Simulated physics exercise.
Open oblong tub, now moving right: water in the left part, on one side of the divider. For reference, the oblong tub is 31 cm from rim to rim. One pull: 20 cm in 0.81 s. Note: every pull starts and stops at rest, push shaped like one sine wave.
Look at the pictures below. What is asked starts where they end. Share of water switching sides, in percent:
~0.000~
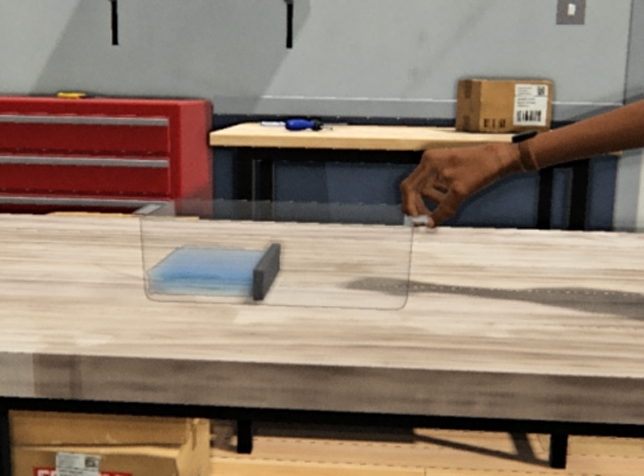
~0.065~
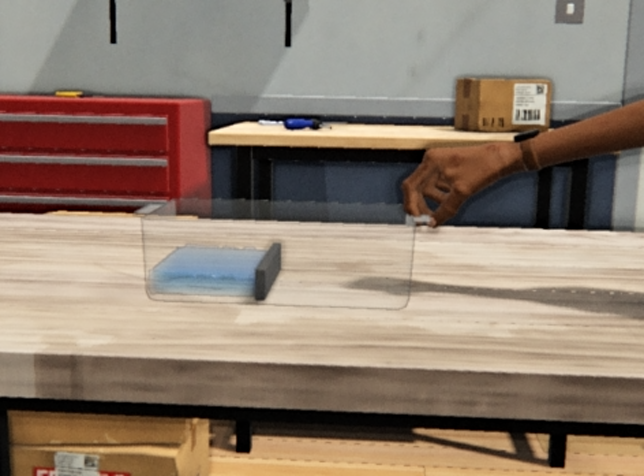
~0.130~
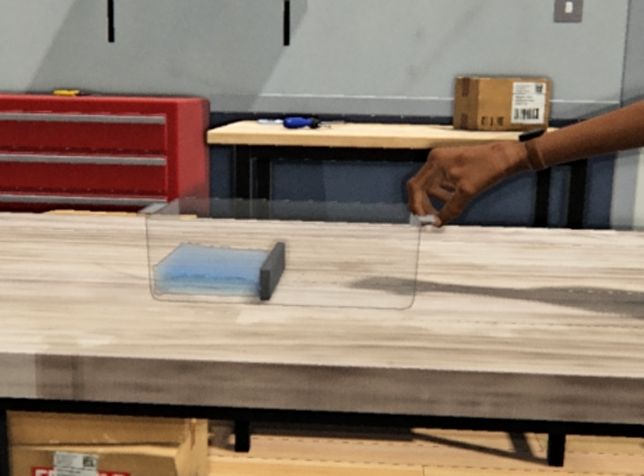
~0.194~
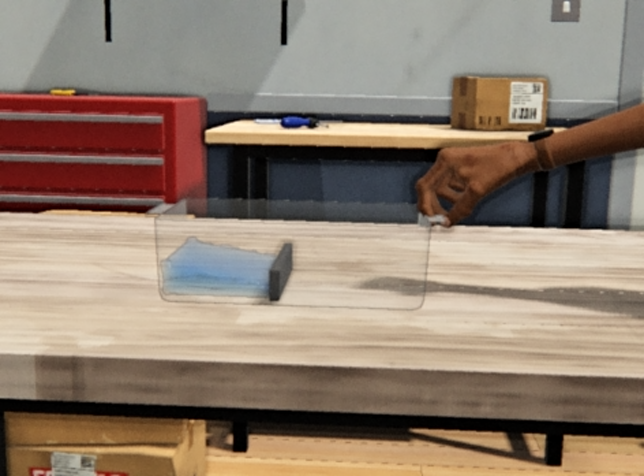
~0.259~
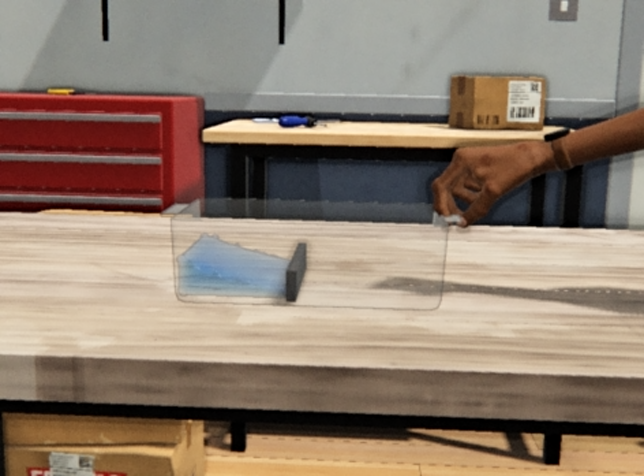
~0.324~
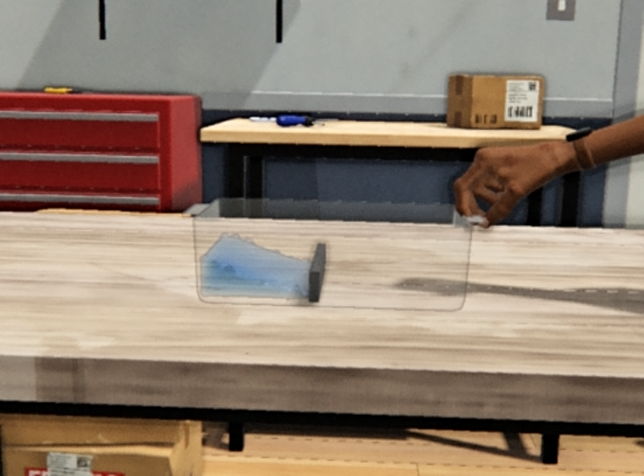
Close to 20 percent.
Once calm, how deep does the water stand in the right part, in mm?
Depth: Around 4 mm.
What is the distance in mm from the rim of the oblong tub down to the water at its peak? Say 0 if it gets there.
Roughly 40 mm.
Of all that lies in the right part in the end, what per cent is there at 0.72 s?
80 in a hundred, roughly.
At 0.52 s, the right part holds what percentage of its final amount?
It works out to around 0 per cent.
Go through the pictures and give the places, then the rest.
It has moved 0.0 cm; in the oblong tub the surface runs from (163, 257) to (264, 261), rim (410, 218); the top of the divider is at (259, 272), in the first frame.
It has moved 0.1 cm; in the oblong tub the surface runs from (165, 256) to (265, 261), in the second frame.
It has moved 0.5 cm; in the oblong tub the surface runs from (168, 253) to (270, 264), in the third frame.
It has moved 1.6 cm; in the oblong tub the surface runs from (176, 249) to (279, 267), in the fourth frame.
It has moved 3.5 cm; in the oblong tub the surface runs from (190, 244) to (289, 269), in the fifth frame.
It has moved 6.1 cm; in the oblong tub the surface runs from (210, 244) to (296, 268), in the sixth frame.
After 0.52 s it has gone 15 cm; 1 per cent is on the right side and 0 is out of the oblong tub.
After 0.72 s it has gone 20 cm; 16 per cent is on the right side and 0 is out of the oblong tub.
After 0.91 s it has gone 20 cm; 17 per cent is on the right side and 0 is out of the oblong tub.
After 1.11 s it has gone 20 cm; 17 per cent is on the right side and 0 is out of the oblong tub.
In the end 20 per cent is on the right side and 0 is out of the oblong tub.
